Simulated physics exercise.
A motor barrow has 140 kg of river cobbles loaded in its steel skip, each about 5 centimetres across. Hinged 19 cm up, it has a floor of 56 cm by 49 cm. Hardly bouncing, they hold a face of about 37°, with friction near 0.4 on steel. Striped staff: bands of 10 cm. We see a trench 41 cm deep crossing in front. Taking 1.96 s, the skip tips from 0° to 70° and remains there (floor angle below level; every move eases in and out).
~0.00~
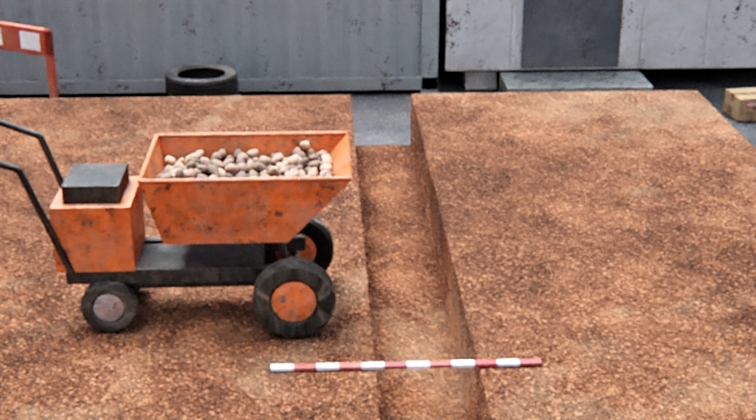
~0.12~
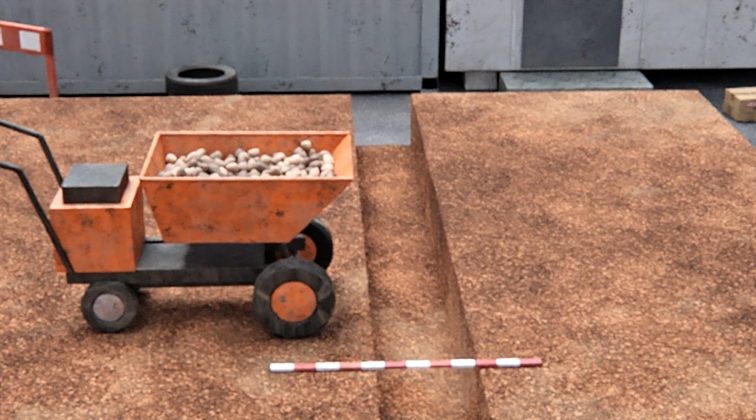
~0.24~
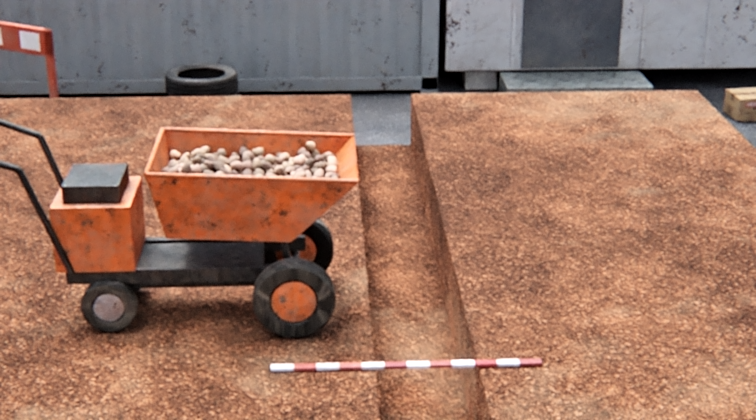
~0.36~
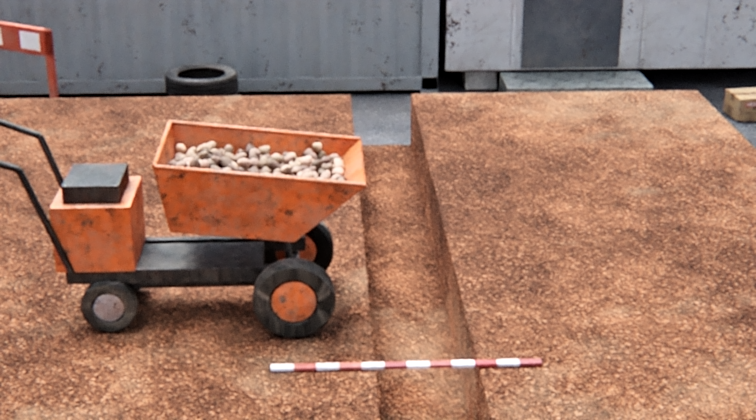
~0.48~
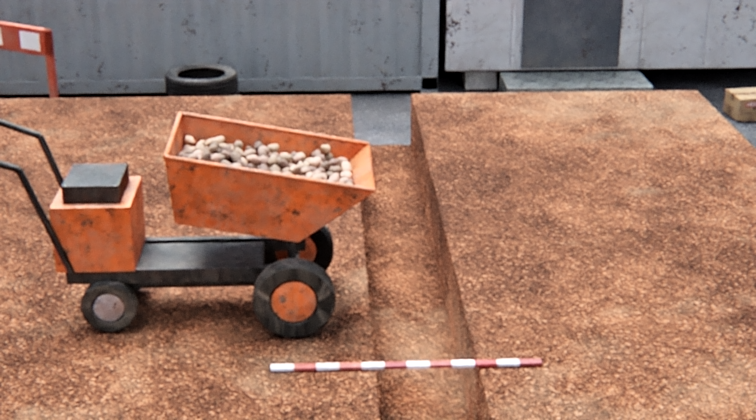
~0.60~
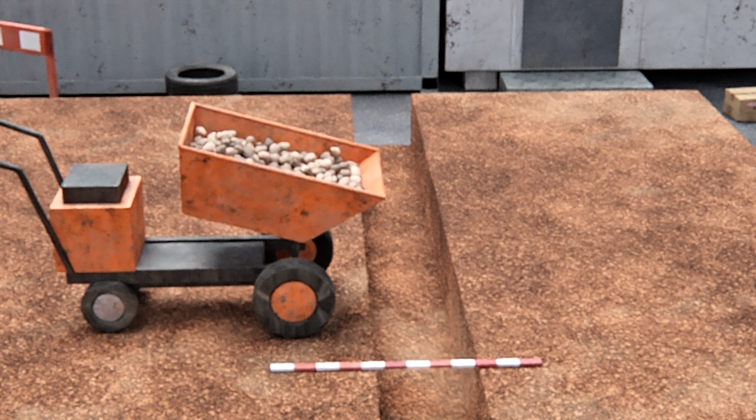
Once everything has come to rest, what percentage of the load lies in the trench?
61 %.
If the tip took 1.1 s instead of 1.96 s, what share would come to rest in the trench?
Close to 50 per cent then.
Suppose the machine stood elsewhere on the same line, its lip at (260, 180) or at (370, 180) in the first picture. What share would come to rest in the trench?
Result: Close to 100 then close to 40 per cent.
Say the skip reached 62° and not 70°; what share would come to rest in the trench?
It would come to about 65 percent.
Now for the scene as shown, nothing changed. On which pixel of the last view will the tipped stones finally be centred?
Roughly (449, 360), I'd say.
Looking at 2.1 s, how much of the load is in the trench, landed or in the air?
About 25 per cent by then.
After 1.5 s the floor is at 59°; 99 % in the skip, 1 % in the trench; the foremost stones are at (447, 261).
After 2.1 s the floor is at 70°; 48 % in the skip, 24 % in the trench, 28 % past the trench; the foremost stones are at (557, 298).
After 2.4 s the floor is at 70°; 20 % in the skip, 39 % in the trench, 40 % past the trench; the foremost stones are at (597, 289).
After 4.4 s the floor is at 70°; 0 % in the skip, 61 % in the trench, 39 % past the trench; the foremost stones are at (604, 279).
